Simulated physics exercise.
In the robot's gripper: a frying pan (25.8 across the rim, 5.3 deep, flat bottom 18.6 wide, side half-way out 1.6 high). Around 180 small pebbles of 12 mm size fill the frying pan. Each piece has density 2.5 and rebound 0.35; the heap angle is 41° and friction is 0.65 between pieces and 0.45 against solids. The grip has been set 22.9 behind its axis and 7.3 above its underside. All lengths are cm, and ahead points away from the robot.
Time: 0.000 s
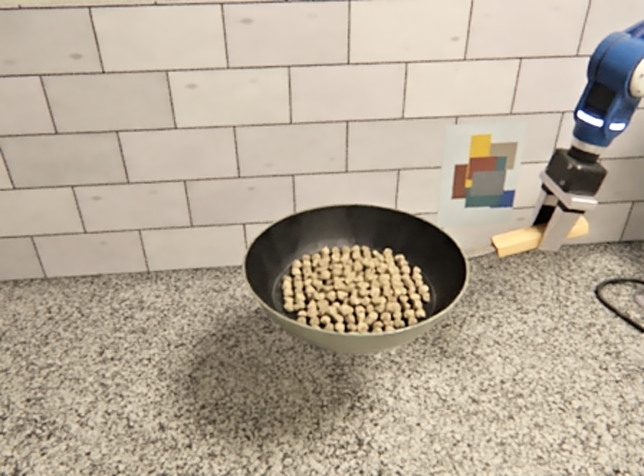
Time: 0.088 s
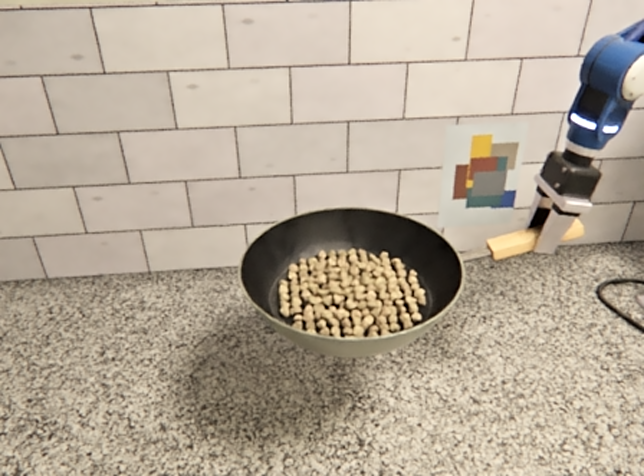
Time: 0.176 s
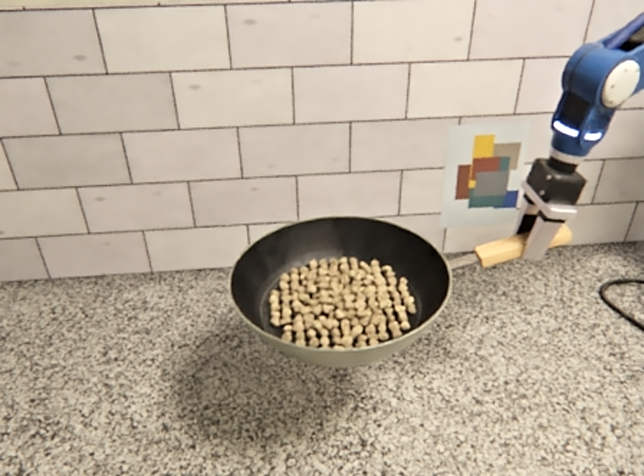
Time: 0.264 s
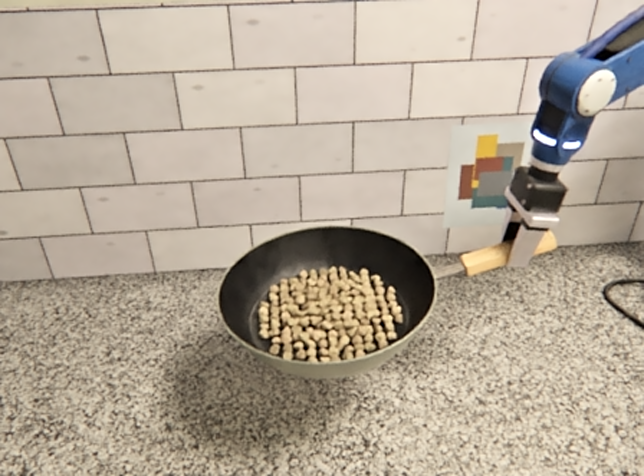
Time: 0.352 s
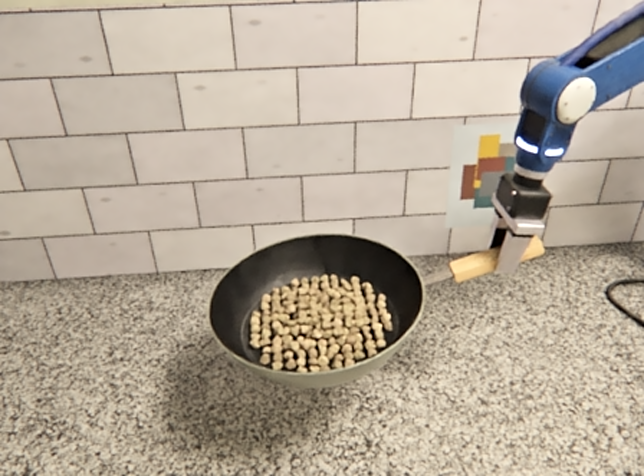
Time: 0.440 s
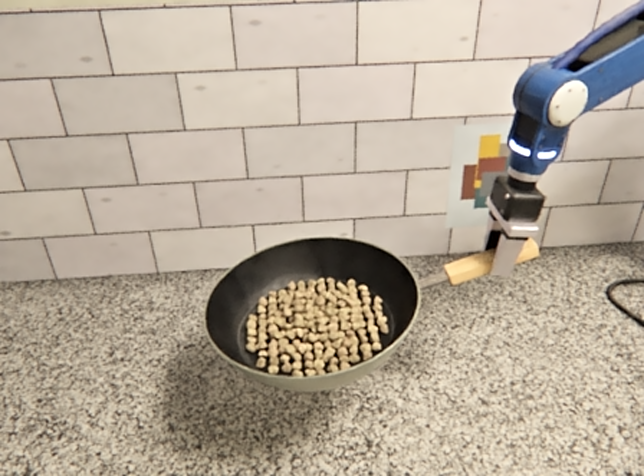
The footage shows a blue robot arm gripping the wooden handle of a dark frying pan filled with small tan pebbles above a speckled countertop, moving it slowly left and slightly downward while the pebbles stay clustered inside.
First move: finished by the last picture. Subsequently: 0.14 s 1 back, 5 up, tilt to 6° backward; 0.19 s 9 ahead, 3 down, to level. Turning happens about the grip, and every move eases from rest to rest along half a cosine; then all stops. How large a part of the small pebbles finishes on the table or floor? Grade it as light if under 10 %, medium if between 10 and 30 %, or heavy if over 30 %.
Grade: Light, under 10 %.
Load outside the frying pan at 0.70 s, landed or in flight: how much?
Roughly 0 % by that time.
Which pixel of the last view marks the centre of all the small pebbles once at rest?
Their centre ends up roughly at (272, 302) in the final picture.
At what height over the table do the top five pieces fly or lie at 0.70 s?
Roughly 30 centimetres, give or take.
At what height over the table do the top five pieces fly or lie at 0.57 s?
Roughly 30 centimetres.
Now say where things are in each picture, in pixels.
The first picture shows the frying pan middle at (354, 278), level; upper third of the load around (354, 283), from x 285 to 425, top at y 250; 183 in the frying pan.
The second picture shows the frying pan middle at (350, 281), level; upper third of the load around (365, 287), from x 285 to 425, top at y 255.
The third picture shows the frying pan middle at (340, 291), tilted 2° forward; upper third of the load around (355, 295), from x 275 to 410, top at y 260.
The fourth picture shows the frying pan middle at (327, 302), tilted 3° forward; upper third of the load around (343, 306), from x 265 to 400, top at y 270.
The fifth picture shows the frying pan middle at (317, 310), tilted 5° forward; upper third of the load around (340, 313), from x 255 to 390, top at y 280.
The sixth picture shows the frying pan middle at (313, 314), tilted 5° forward; upper third of the load around (343, 316), from x 250 to 385, top at y 280; 183 in the frying pan.
After 0.57 s, tilted 6° backward, highest piece 30 above the table; 183 in the frying pan.
After 0.70 s, tilted 2° backward, highest piece 30 above the table; 183 in the frying pan.
After 0.97 s, level, highest piece 24 above the table; 183 in the frying pan.
After 2.02 s, level, highest piece 24 above the table; 183 in the frying pan.
In the end, 183 in the frying pan. That is 0 % on the table or floor.
